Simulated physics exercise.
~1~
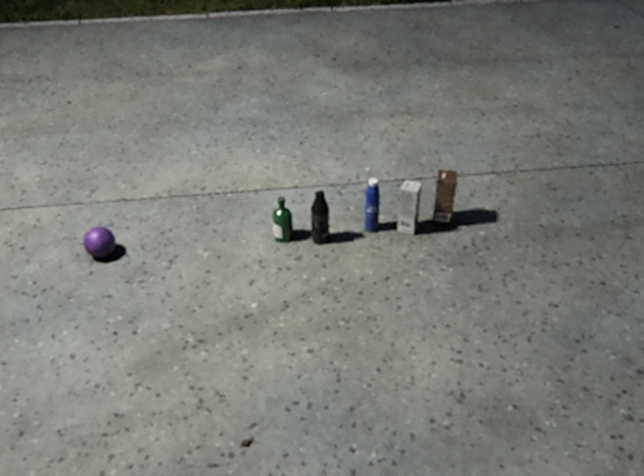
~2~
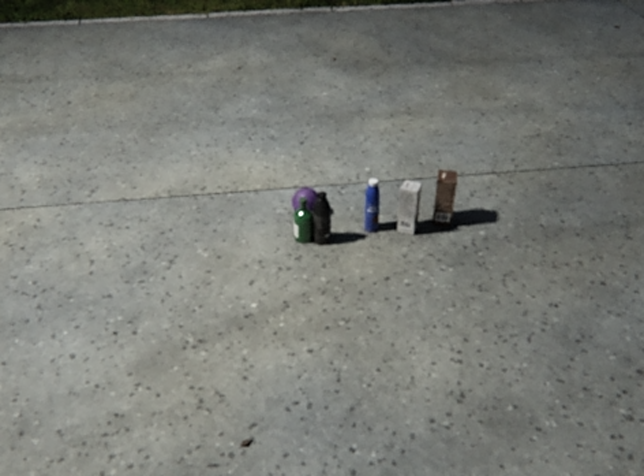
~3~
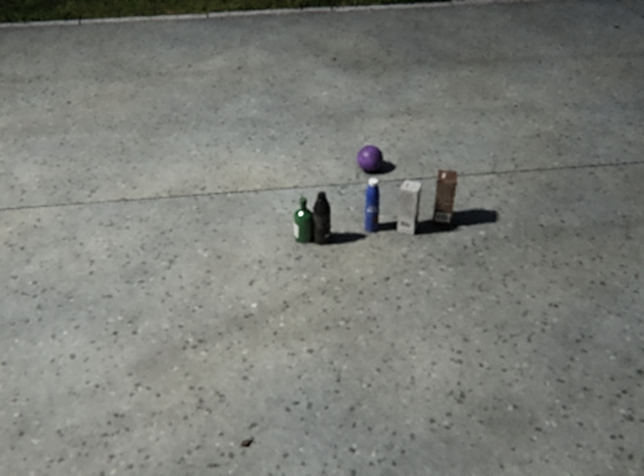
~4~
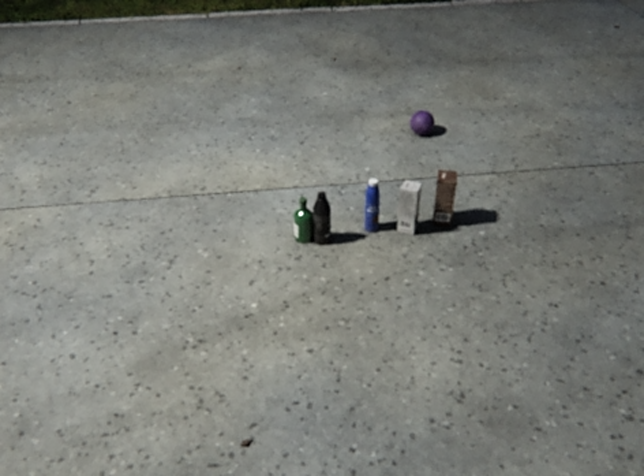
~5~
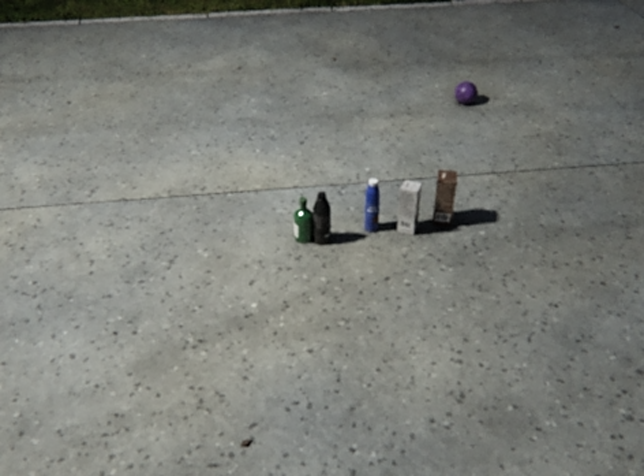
A purple ball rolls in from the left toward a loose row of things standing on a speckled grey concrete floor, seen from above at an angle, with grass along the top edge. From left to right stand a green bottle, a black bottle, a blue bottle with a pale cap, a white carton and a brown carton. The ball reaches the green bottle, which shifts a little to the right, close beside the black one. The ball passes behind the row and rolls away toward the upper right. At the end it is far back on the right, and all five things remain upright.
